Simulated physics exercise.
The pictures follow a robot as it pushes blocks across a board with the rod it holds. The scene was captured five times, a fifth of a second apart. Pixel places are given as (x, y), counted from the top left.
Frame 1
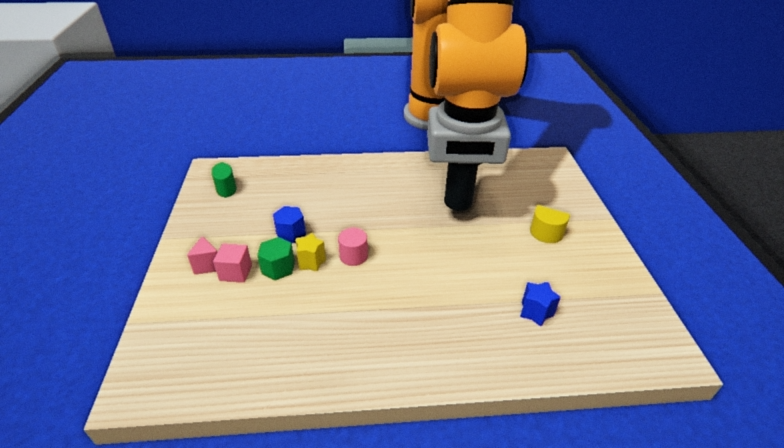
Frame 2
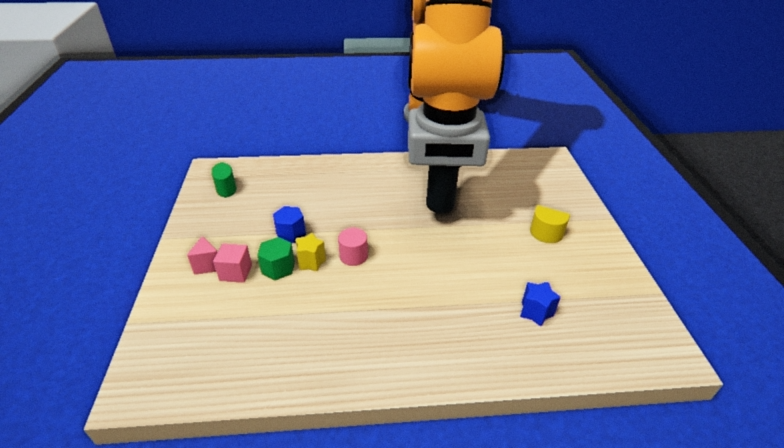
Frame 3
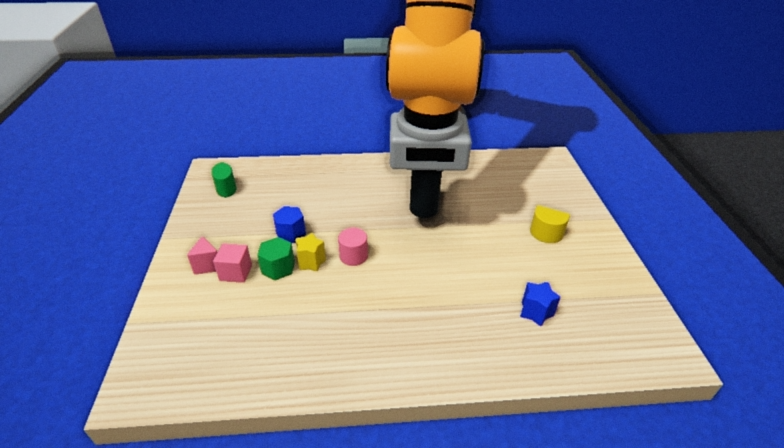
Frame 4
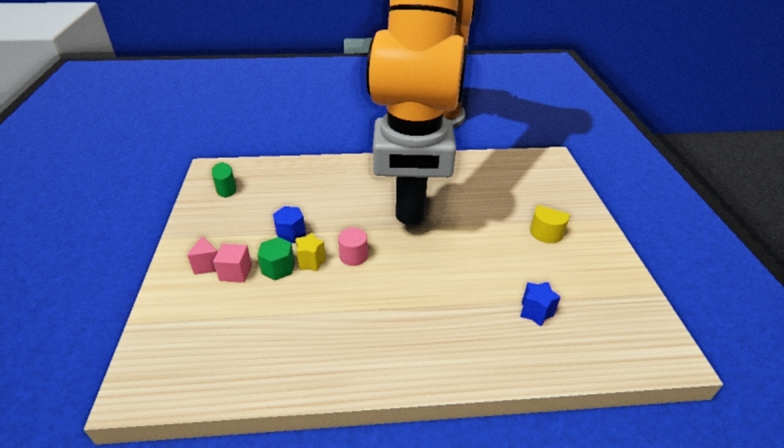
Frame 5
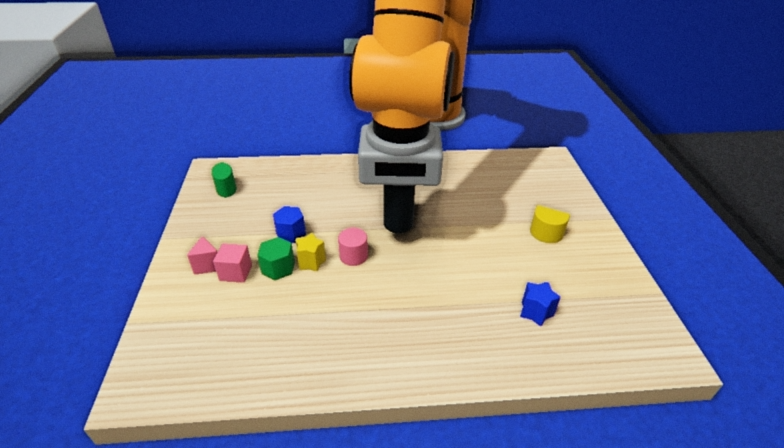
Orange robot arm moving its black rod slowly leftward above a wooden board, while the small colourful blocks on it stay still.
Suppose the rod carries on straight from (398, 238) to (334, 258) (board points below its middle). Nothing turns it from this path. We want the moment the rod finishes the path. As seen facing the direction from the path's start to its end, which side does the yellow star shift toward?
Goes left.
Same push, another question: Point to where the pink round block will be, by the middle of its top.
The top centre is at (320, 259).
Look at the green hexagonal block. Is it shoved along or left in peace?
That block is shifted.
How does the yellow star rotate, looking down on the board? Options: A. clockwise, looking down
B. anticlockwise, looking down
That would be A.
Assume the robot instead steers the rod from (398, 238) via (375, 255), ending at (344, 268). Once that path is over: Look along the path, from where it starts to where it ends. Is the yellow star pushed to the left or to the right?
Right.
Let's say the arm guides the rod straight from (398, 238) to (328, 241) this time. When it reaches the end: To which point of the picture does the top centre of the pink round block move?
It should be at (338, 241) by then.
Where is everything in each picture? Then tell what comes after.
Rod tip at (458, 202); block tops, green hexagonal block at (274, 248); blue hexagonal block at (288, 214); yellow star at (309, 242); pink round block at (353, 236), in the first frame.
Rod at (440, 205); blocks unchanged, in the second frame.
Rod at (424, 209); blocks unchanged, in the third frame.
Rod at (410, 216); blocks unchanged, in the fourth frame.
Rod at (398, 224); green hexagonal block at (274, 248); blue hexagonal block at (288, 214); yellow star at (309, 242); pink round block at (353, 236), in the fifth frame.
What follows on the original path. Halfway along, rod at (366, 233); pink round block at (341, 241).
At the end, rod at (333, 243); green hexagonal block at (265, 249), turned 15° clockwise; blue hexagonal block in place; yellow star at (293, 256), turned 55° clockwise; pink round block at (320, 259).
